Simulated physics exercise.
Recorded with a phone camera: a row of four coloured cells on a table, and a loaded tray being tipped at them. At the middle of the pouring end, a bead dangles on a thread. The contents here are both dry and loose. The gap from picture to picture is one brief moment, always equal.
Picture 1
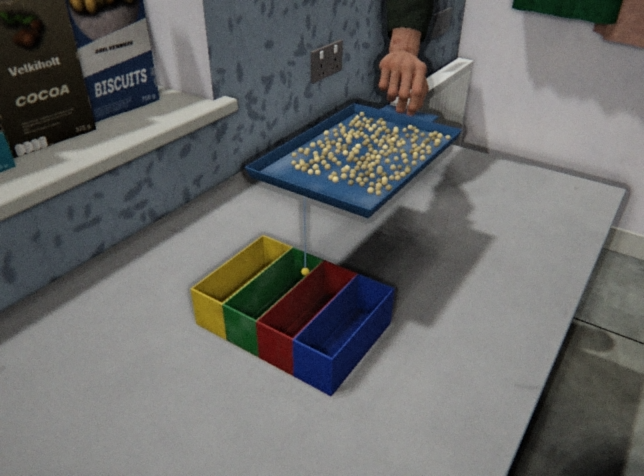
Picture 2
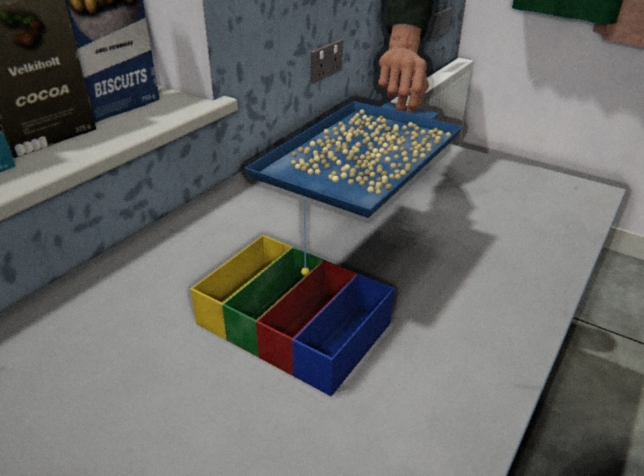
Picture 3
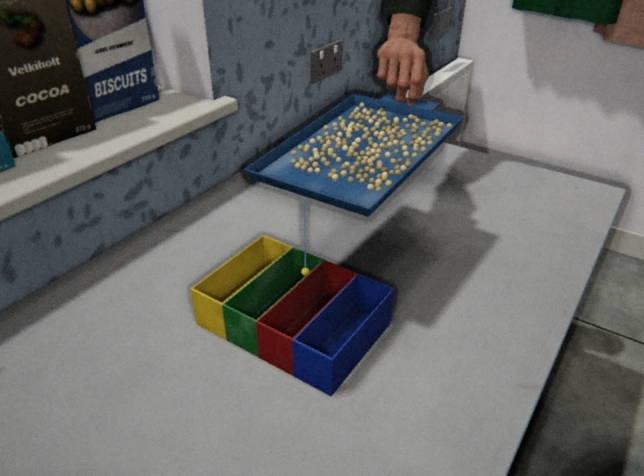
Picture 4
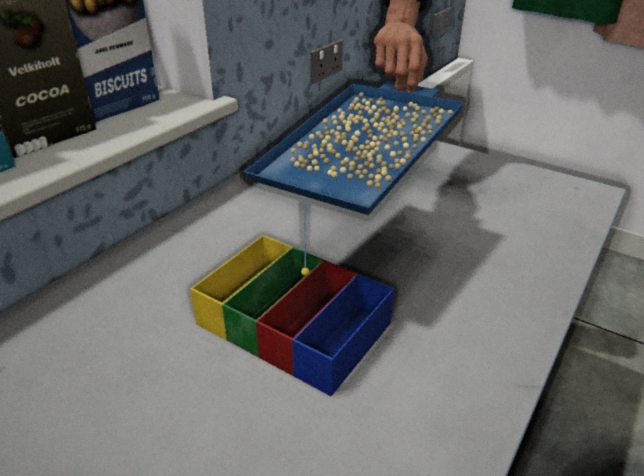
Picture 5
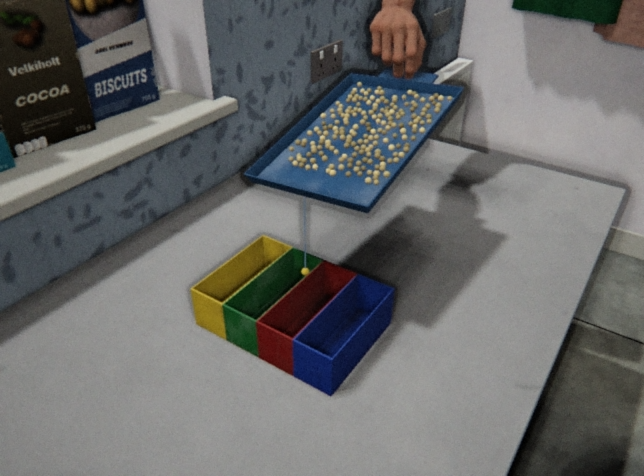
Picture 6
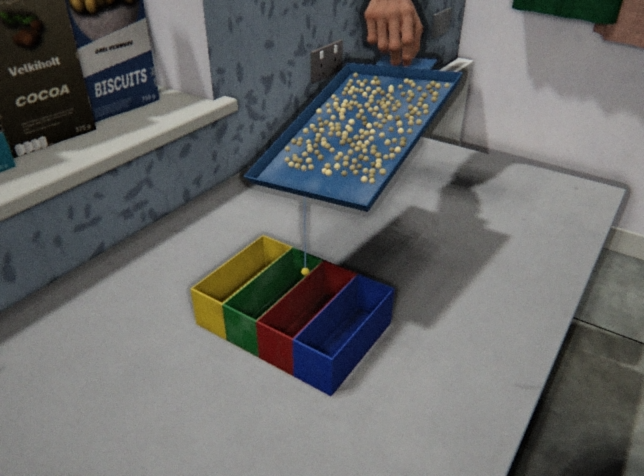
A hand tilts a blue tray of small pale beads above four coloured cells.
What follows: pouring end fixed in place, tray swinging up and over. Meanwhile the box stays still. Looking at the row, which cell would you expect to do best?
I would expect the yellow cell to do best.
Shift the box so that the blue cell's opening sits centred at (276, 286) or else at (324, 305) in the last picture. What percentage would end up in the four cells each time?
The first yields 100 per cent and the second 100 per cent.
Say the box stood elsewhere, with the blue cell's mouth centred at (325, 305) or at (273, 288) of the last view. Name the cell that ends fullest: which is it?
First try: The cell in green; second try: Red.
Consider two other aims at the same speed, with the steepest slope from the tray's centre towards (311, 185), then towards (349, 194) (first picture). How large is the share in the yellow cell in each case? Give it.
The first try gives close to 30 percent; the next gives 0 percent.
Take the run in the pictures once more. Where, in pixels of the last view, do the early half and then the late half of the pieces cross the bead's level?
First part (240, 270), rest (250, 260).
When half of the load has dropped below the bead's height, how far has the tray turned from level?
Around 80°, give or take.
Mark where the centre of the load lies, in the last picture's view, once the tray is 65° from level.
Centre estimate: (262, 196).
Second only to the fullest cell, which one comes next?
Rank 2: The green one.
Soon, tray tipped steeply; about half on the tray; about a quarter in the yellow cell; a small part in the green cell; about a quarter falling or outside the box.
A while on, tray tipped past a quarter turn; a stray few on the tray; about two thirds in the yellow cell; about a quarter in the green cell; a stray few in the blue cell; a stray few in the red cell; a small part falling or outside the box.
Towards the end, tray tipped past a quarter turn; about two thirds in the yellow cell; about a quarter in the green cell; a stray few in the blue cell; a stray few in the red cell; a small part falling or outside the box.
Finally, tray tipped past a quarter turn; about two thirds in the yellow cell; about a quarter in the green cell; a stray few in the blue cell; a stray few in the red cell; a small part outside the box.
